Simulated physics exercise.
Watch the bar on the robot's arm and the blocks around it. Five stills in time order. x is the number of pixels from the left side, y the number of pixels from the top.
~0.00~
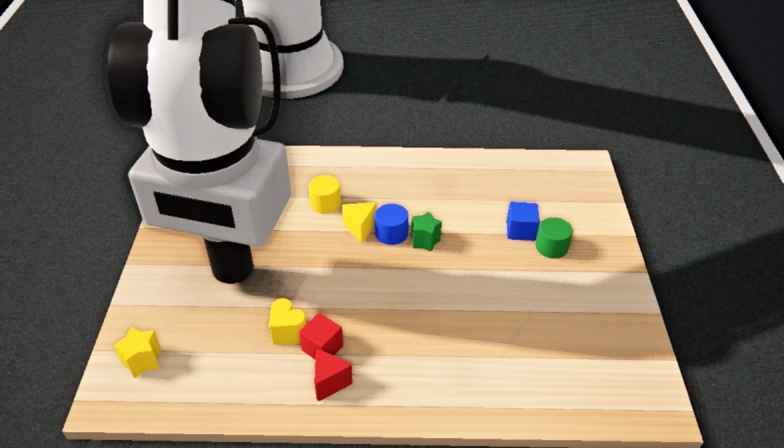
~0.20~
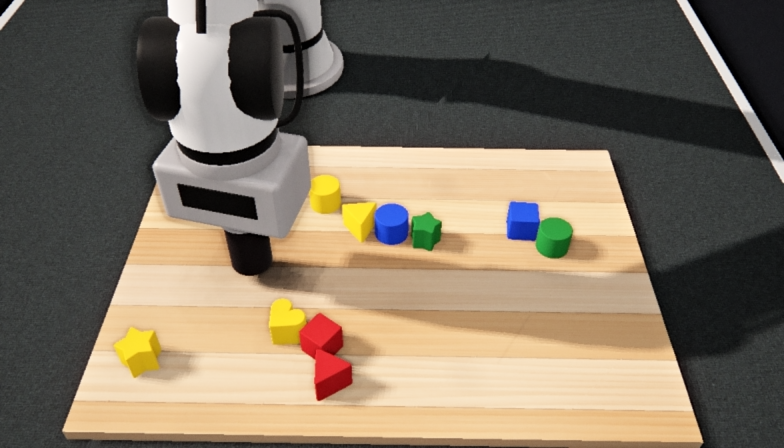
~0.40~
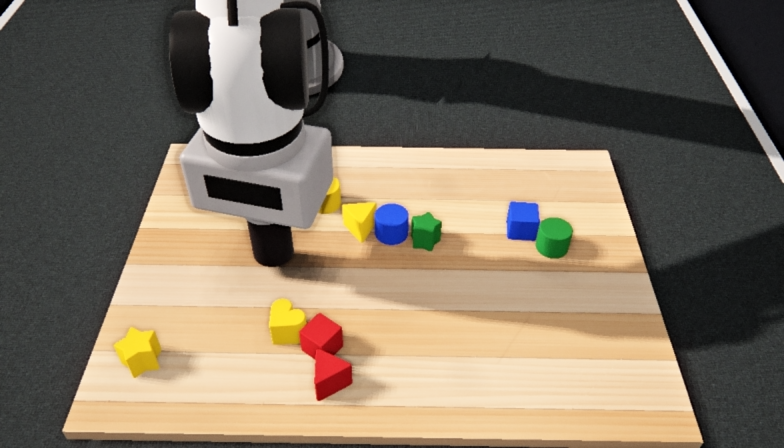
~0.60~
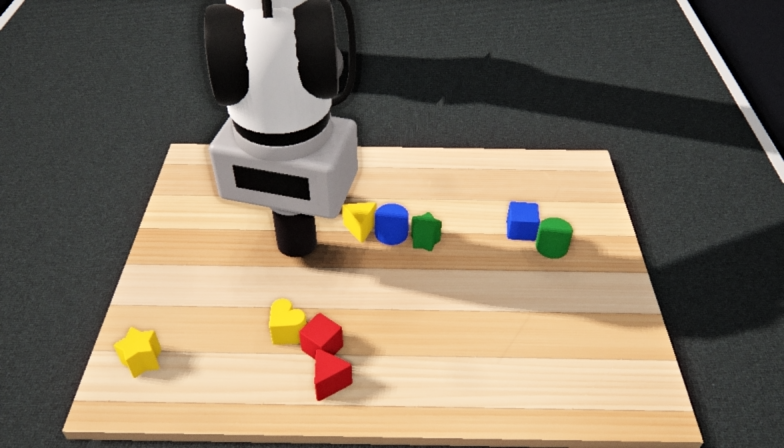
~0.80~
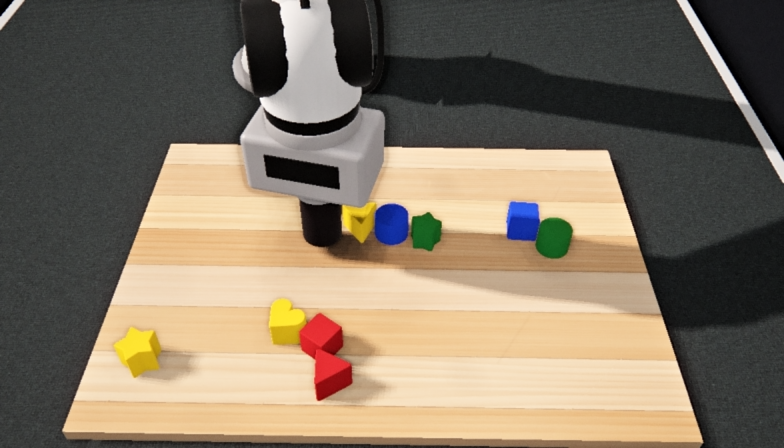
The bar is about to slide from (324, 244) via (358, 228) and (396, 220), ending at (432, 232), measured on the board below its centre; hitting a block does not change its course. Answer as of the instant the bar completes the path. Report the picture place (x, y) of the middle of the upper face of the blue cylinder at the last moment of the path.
I predict (467, 225).
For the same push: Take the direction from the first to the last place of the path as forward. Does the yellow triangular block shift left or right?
Answer: Left.
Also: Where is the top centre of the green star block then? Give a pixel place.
The middle of the upper face of the green star block will lie at about (464, 247) in the picture.
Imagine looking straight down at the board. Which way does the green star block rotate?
The sense of turning is clockwise.
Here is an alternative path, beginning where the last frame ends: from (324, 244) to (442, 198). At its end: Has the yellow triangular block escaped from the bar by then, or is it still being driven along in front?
It stays on the bar's front.
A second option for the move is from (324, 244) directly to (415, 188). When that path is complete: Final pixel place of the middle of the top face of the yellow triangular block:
Its top middle is near (442, 176).
What follows on the original path. One third of the way, bar at (359, 217); yellow triangular block at (385, 199); blue cylinder at (404, 213); green star block at (433, 224).
Two thirds of the way, bar at (396, 209); yellow triangular block at (423, 190), turned 25° clockwise; blue cylinder at (428, 214); green star block at (448, 233), turned 40° clockwise.
At the end, bar at (433, 221); yellow cylinder still; yellow triangular block at (438, 191), turned 30° anticlockwise; blue cylinder at (467, 225); green star block at (464, 247), turned 105° clockwise.
